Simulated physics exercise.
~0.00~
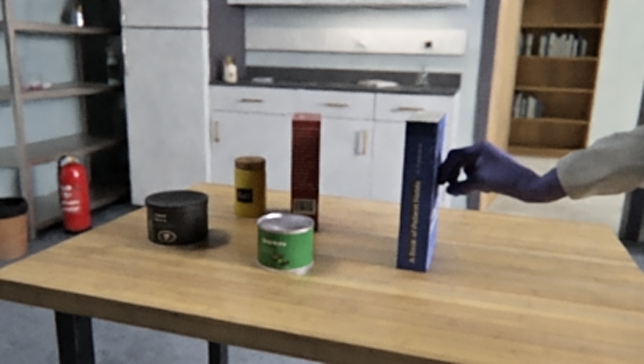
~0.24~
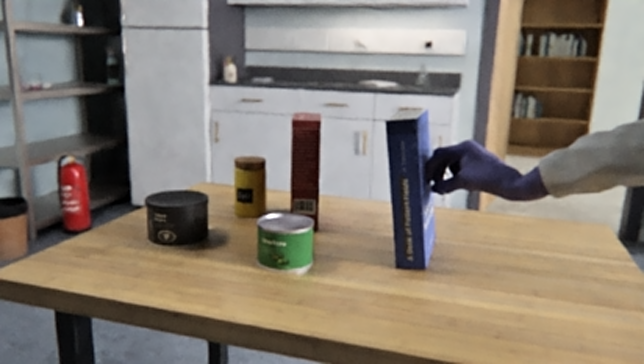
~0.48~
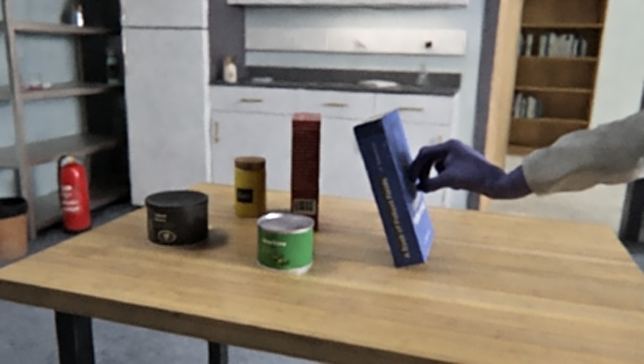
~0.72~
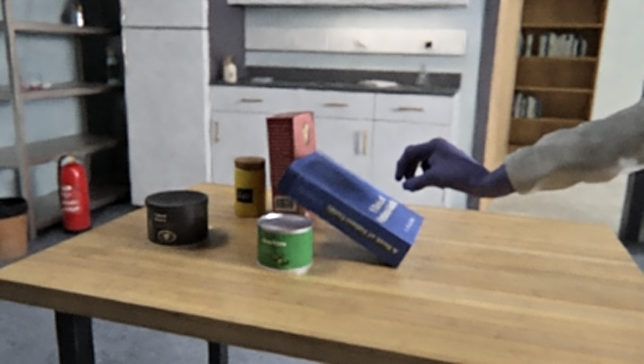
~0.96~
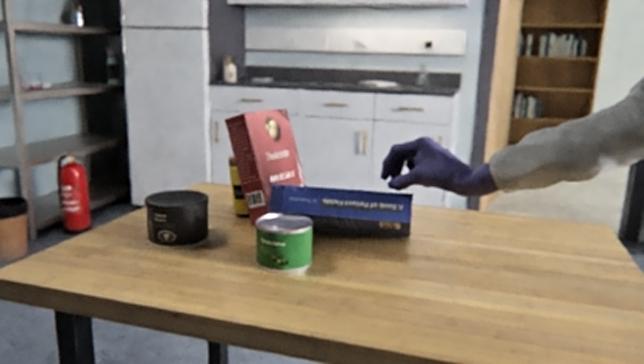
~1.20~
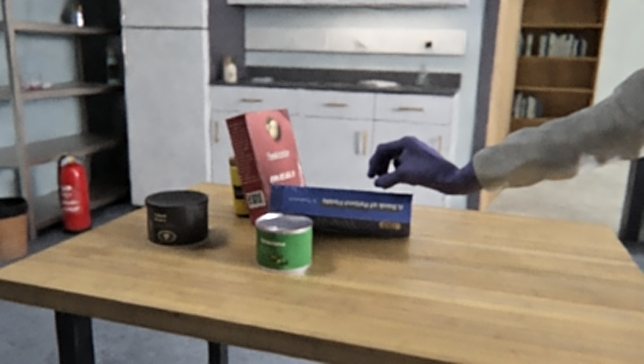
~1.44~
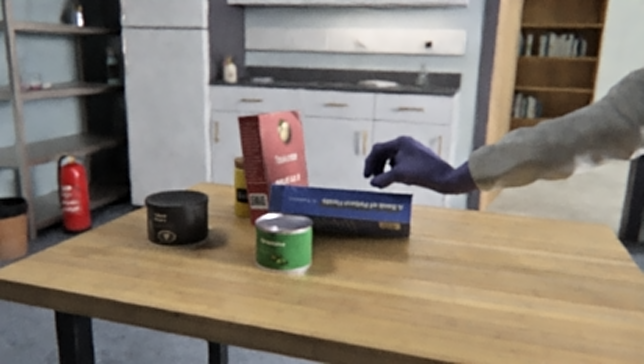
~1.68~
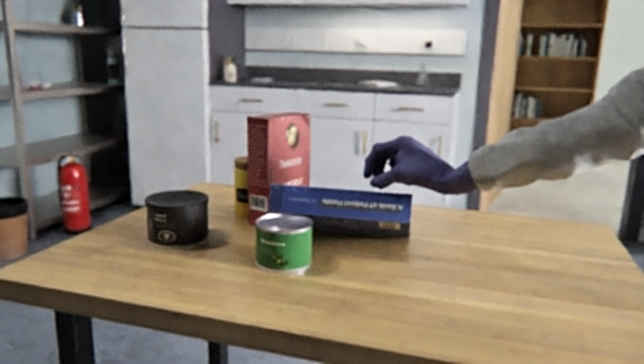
A tall blue book toppled to the left when a gloved hand pushed it, bumping a red box that twisted and tilted before settling upright again. The book ended up lying on its side on the wooden table behind a green tin.
